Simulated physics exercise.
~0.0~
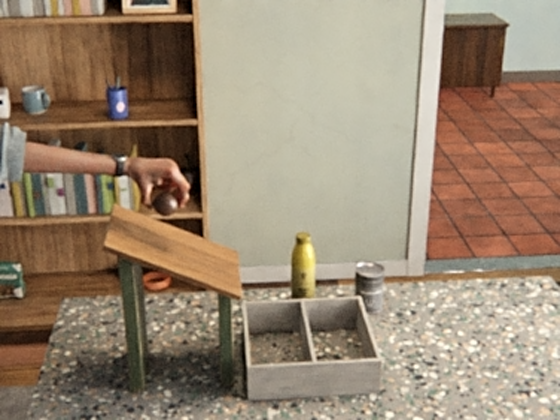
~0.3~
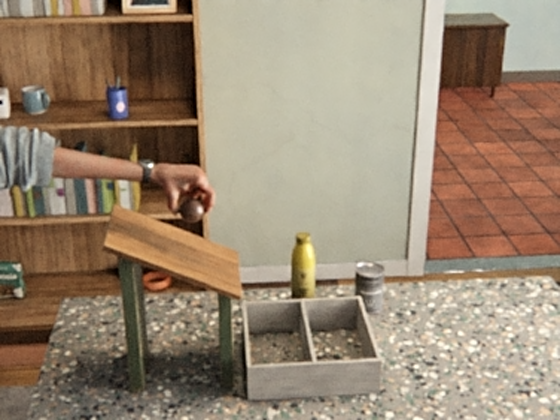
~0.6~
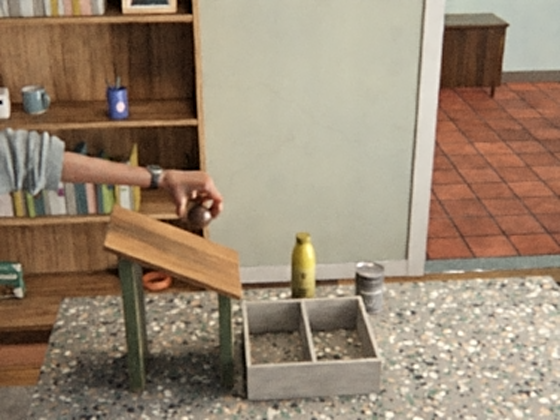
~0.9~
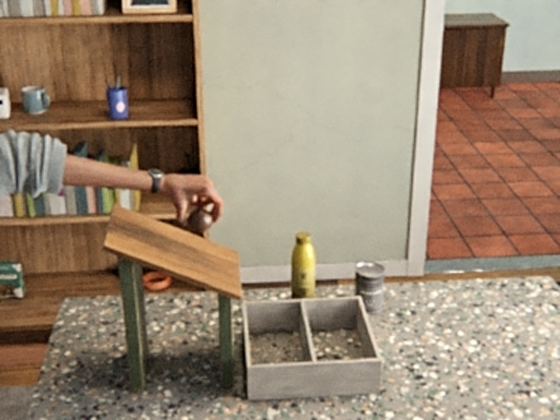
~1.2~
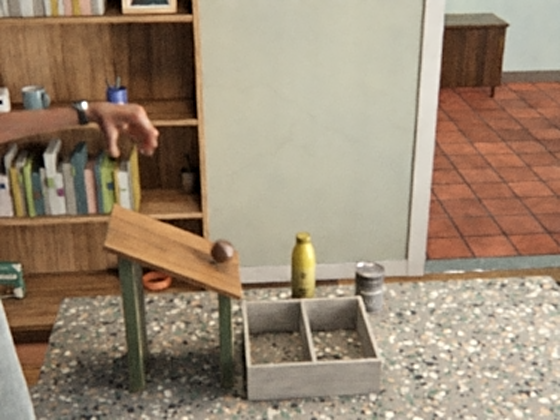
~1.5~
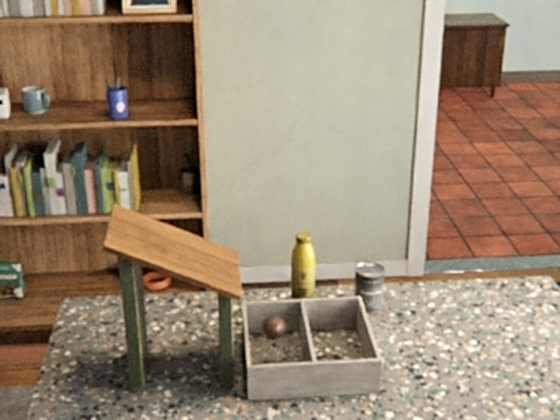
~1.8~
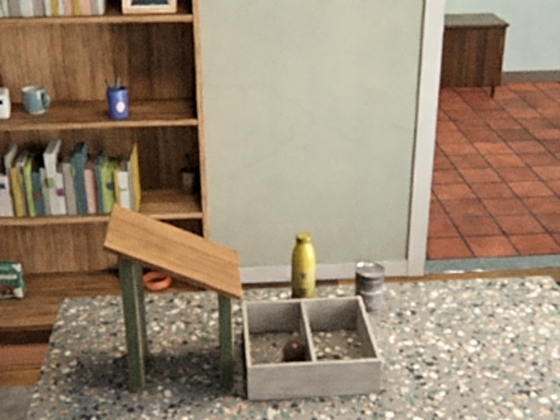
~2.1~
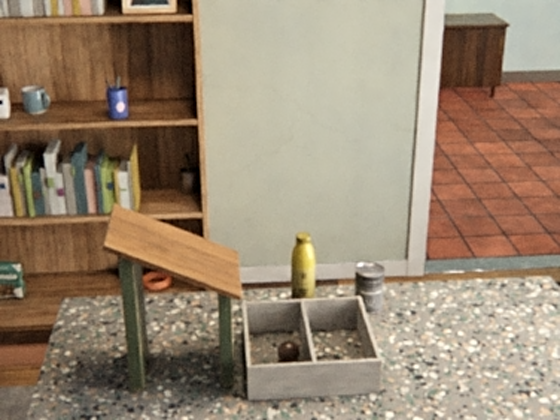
A hand held a round brown onion over a slanted wooden board, moved it a little to the right and let go, and the onion rolled down into the tray's nearer bay and settled there, while the yellow bottle and grey tin stayed put.
